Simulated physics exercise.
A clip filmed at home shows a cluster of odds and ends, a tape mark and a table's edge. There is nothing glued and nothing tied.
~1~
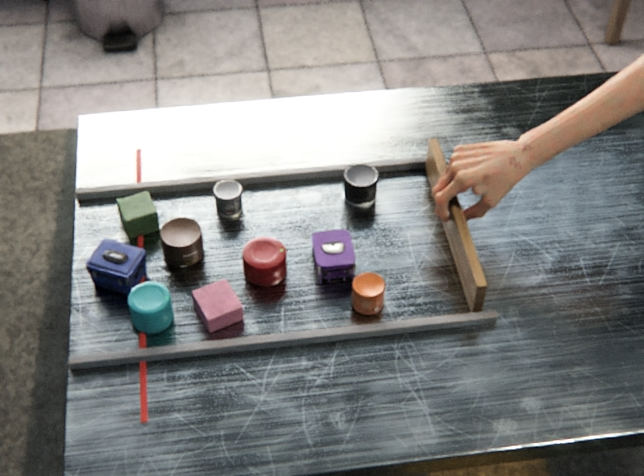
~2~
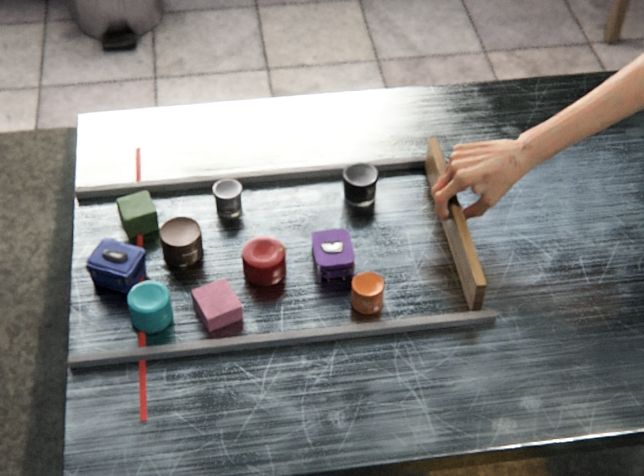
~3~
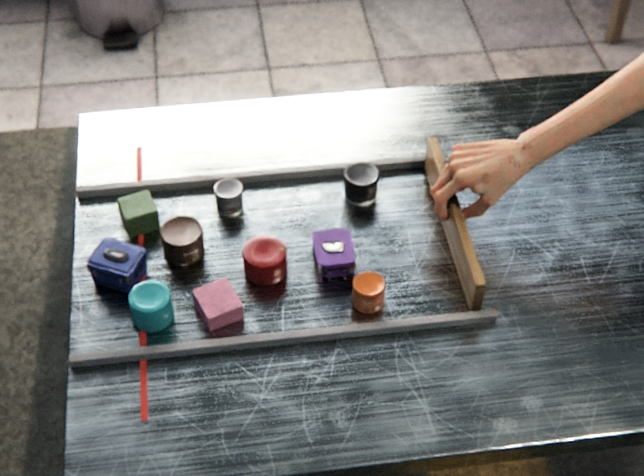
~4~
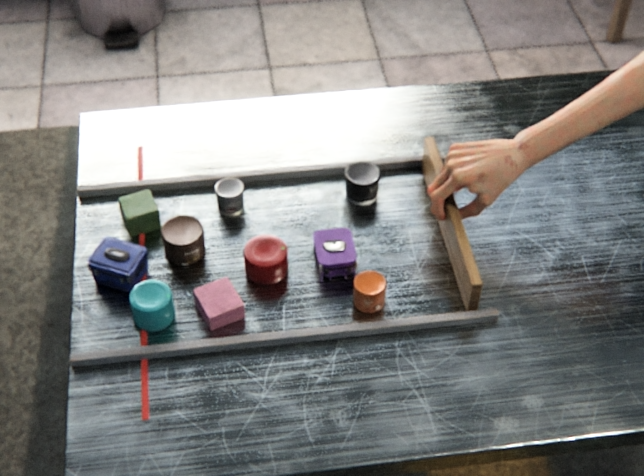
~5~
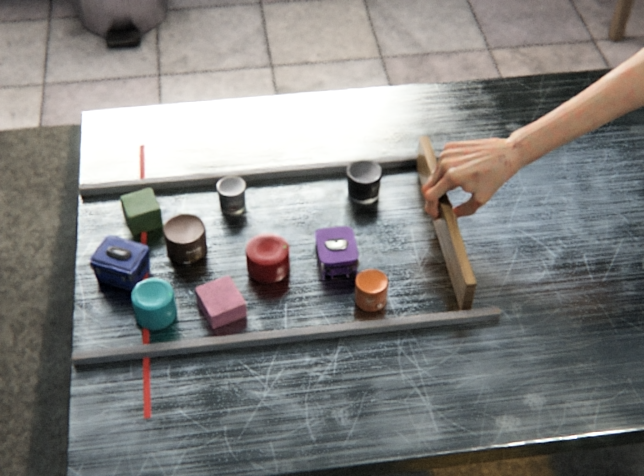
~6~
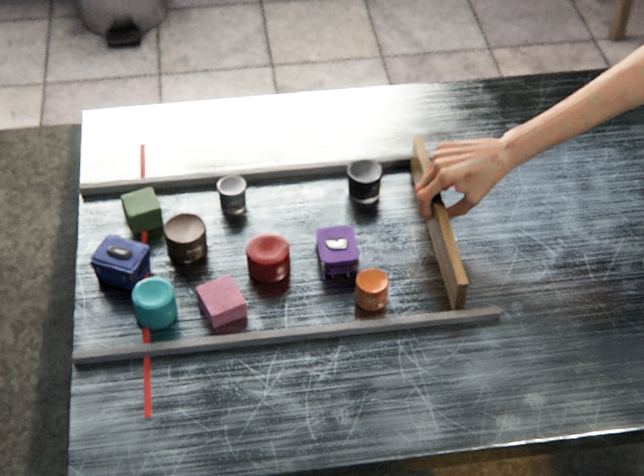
On a scratched dark tabletop, a hand sliding a wooden board slightly left between two rails, the small coloured objects staying nearly still.
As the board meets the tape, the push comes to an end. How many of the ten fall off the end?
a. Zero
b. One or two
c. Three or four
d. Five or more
b, one or two.
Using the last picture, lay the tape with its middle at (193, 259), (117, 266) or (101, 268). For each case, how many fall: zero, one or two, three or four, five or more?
Place by place: Not one, then five or more, then more than four.
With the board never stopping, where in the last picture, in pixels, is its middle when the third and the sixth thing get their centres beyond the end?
It sits around (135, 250) and after that around (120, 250).
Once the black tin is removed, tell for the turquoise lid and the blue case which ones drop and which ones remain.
Well, the turquoise lid goes off the edge while the blue case goes off the edge.
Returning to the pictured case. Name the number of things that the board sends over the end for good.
Count of fallen: 2.
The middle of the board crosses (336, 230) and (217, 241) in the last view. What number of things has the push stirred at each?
First position 3; second position 10.
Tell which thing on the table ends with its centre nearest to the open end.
That's the red lid.
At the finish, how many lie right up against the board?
At rest, 4 are in contact.
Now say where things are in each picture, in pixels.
In the first frame, blue case (118, 267); green block (138, 215); turquoise lid (151, 308); board (454, 222); tape (141, 268).
In the second frame, green block (138, 214); purple case (333, 256).
In the third frame, turquoise lid (151, 306); pink block (218, 304).
In the fourth frame, blue case (119, 265); black tin (362, 183).
In the fifth frame, green block (142, 211); red lid (268, 258).
In the sixth frame, blue case (122, 263); green block (142, 211); turquoise lid (155, 303); board (437, 220); tape (145, 264).
Soon after, none off yet; blue case at rest near (122, 263); green block at rest near (142, 211); turquoise lid at rest near (155, 303).
Then, none off yet; blue case at rest near (122, 263); green block at rest near (142, 211); turquoise lid moving near (144, 305).
At rest, the number that fall off is one or two; fallen, turquoise lid and blue case.
